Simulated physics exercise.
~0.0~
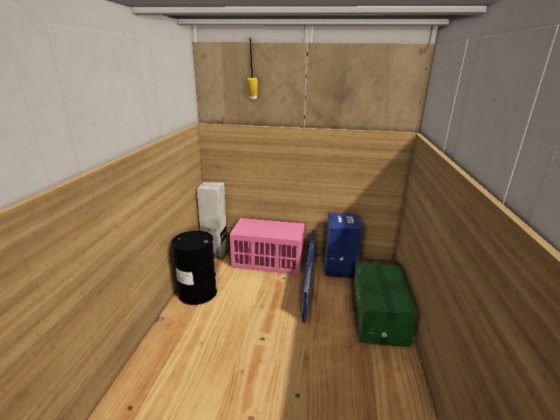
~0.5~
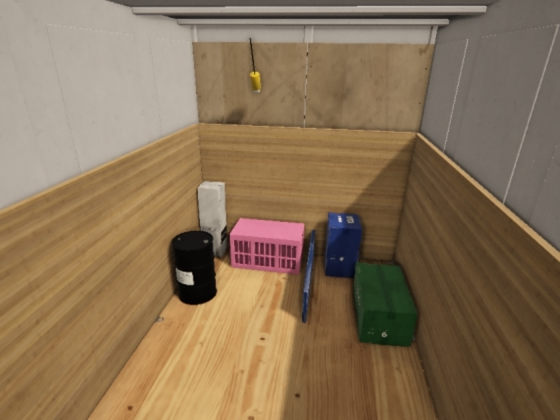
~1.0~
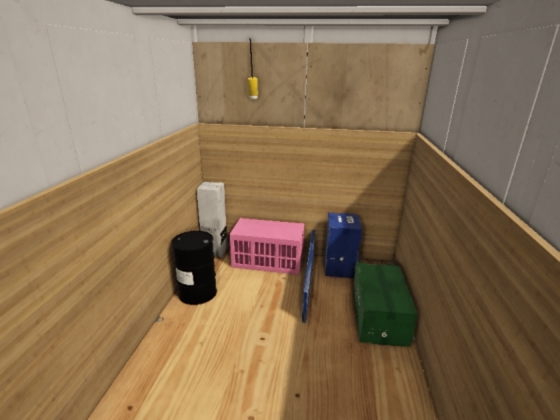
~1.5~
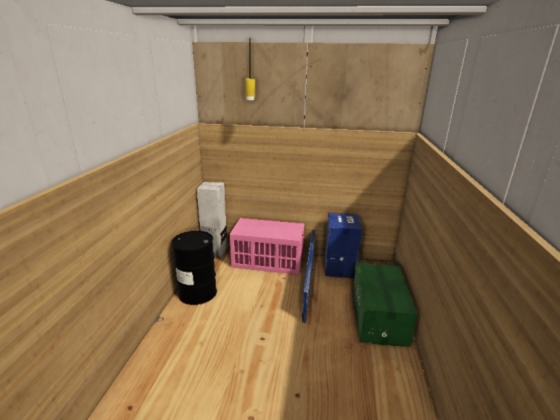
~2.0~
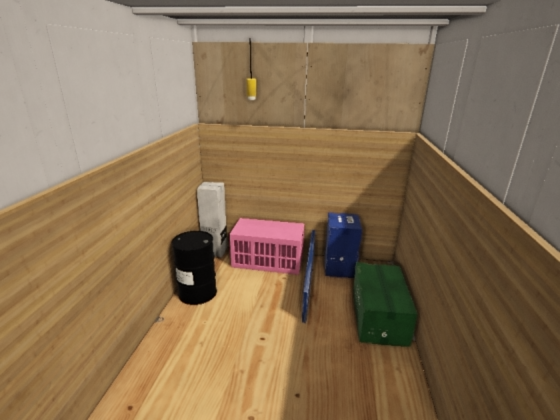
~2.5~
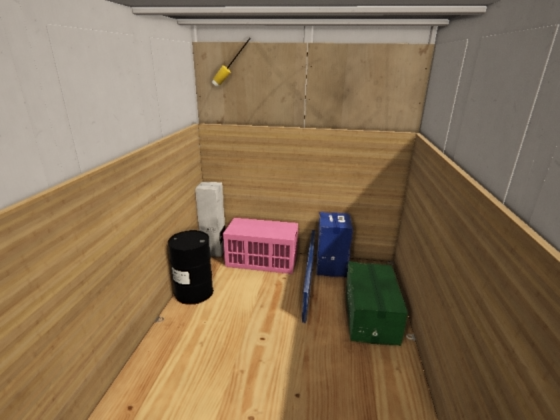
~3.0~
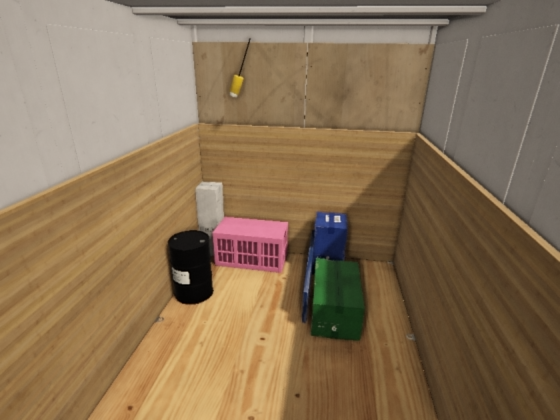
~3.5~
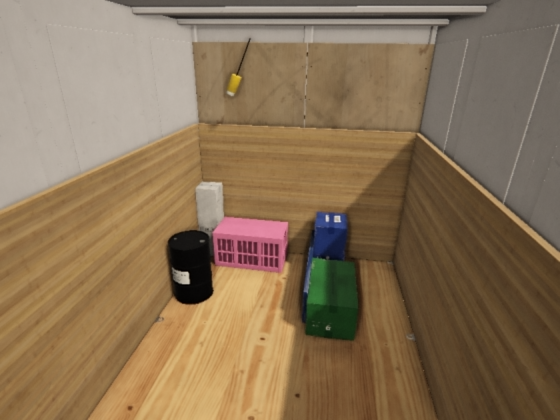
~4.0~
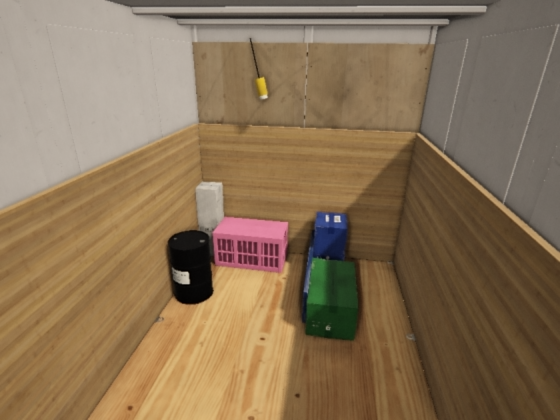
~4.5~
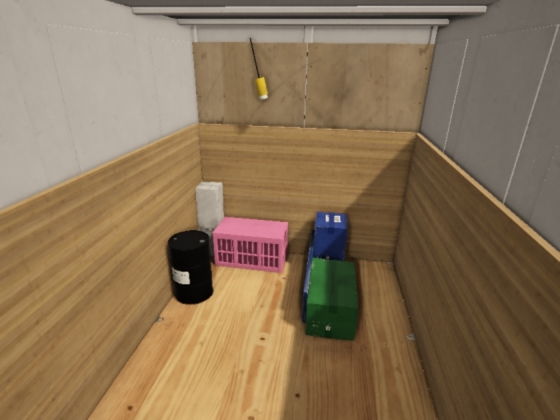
A green box slid well to the left across the wooden floor of a van's load bay, stopping in front of a blue box, which shifted slightly left with a pink crate, while the lamp swung overhead and everything stayed upright.
